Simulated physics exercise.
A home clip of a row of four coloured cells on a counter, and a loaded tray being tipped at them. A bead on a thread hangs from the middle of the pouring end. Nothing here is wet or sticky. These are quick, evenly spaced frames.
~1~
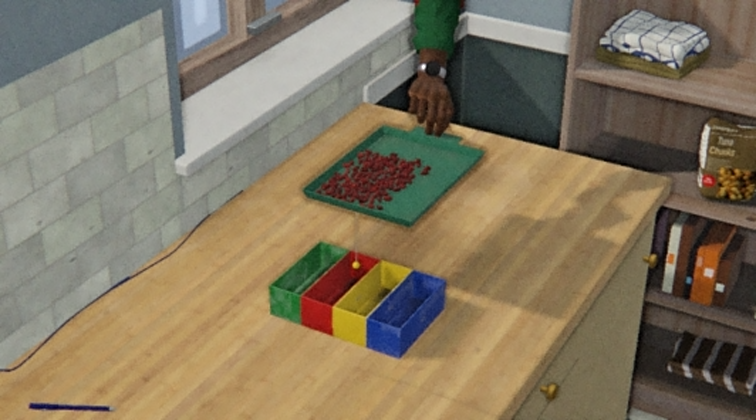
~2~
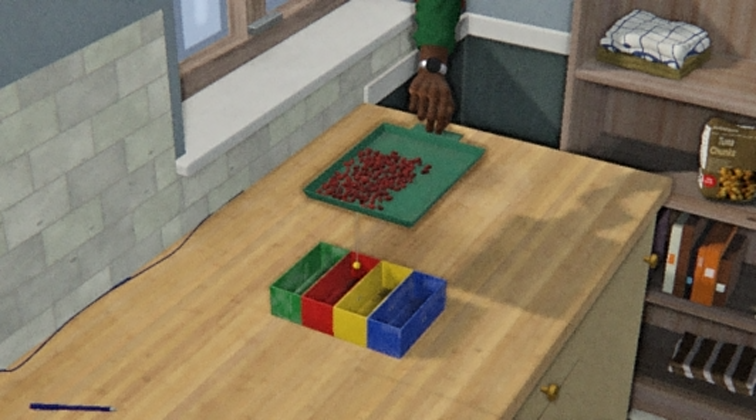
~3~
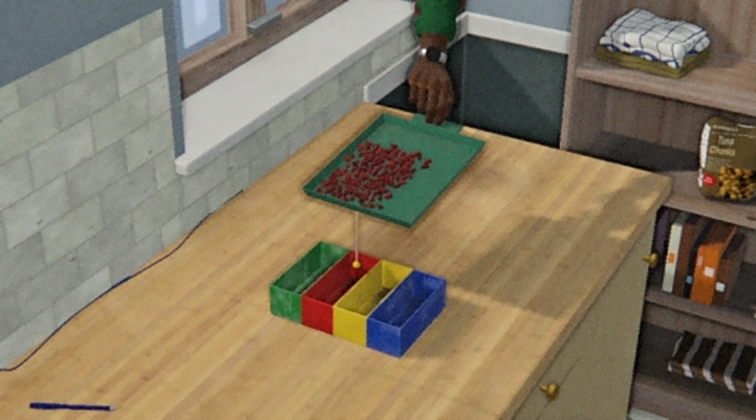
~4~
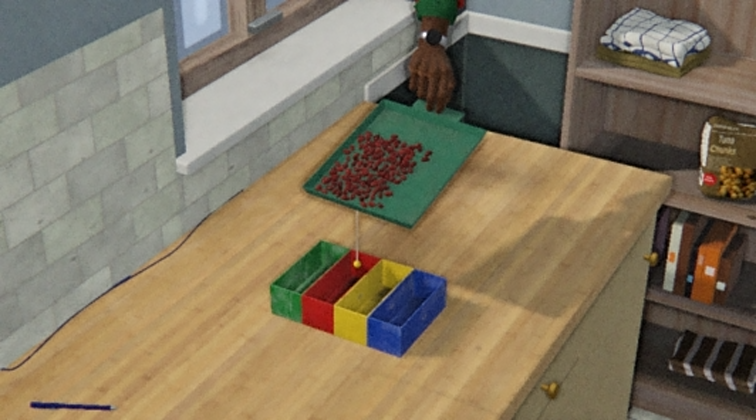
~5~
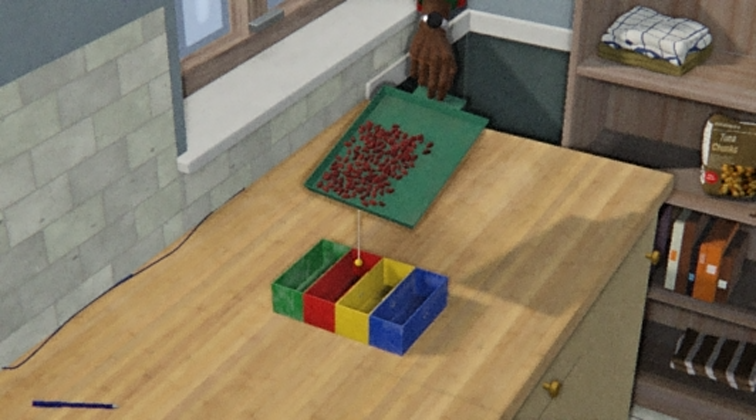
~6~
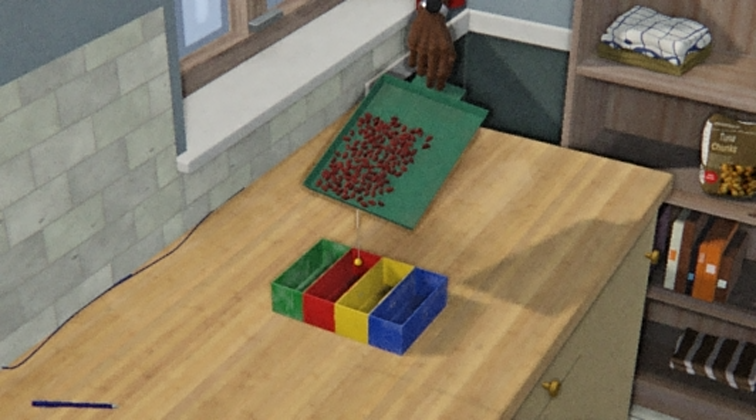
In the video, a hand holds a green tray of dark red beans on a wooden counter behind a row of green, red, yellow and blue compartments, then raises the tray's far end, tilting it toward them.
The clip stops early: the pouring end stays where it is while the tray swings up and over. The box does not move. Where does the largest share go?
Fullest: The blue cell.
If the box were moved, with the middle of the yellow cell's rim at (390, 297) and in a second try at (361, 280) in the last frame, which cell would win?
In turn: The cell in yellow; that blue cell.
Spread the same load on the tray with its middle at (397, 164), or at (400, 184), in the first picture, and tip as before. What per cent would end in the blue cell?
The first gives 50 %, the second 40 %.
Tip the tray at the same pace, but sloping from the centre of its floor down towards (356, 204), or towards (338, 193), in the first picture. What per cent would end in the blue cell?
Roughly 0 per cent, and 0 per cent.
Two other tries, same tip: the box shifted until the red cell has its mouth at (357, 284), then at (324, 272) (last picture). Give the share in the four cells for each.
The first gives 100 %, the second 80 %.
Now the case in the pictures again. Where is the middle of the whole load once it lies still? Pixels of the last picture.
Roughly at (391, 321).
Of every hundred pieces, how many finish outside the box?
About 0 per cent.
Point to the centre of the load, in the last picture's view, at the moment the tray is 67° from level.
At about (379, 205).
Soon after the last picture, tray tipped steeply; most on the tray; a stray few in the blue cell; a stray few in the yellow cell; a small part falling or outside the box.
A little later, tray tipped past a quarter turn; a stray few on the tray; about half in the blue cell; about a quarter in the yellow cell; a small part in the red cell; a small part falling or outside the box.
Later still, tray tipped past a quarter turn; about half in the blue cell; about a third in the yellow cell; a small part in the red cell; a stray few falling or outside the box.
At rest, tray tipped past a quarter turn; about half in the blue cell; about a third in the yellow cell; a small part in the red cell; none in the green cell; a stray few outside the box.
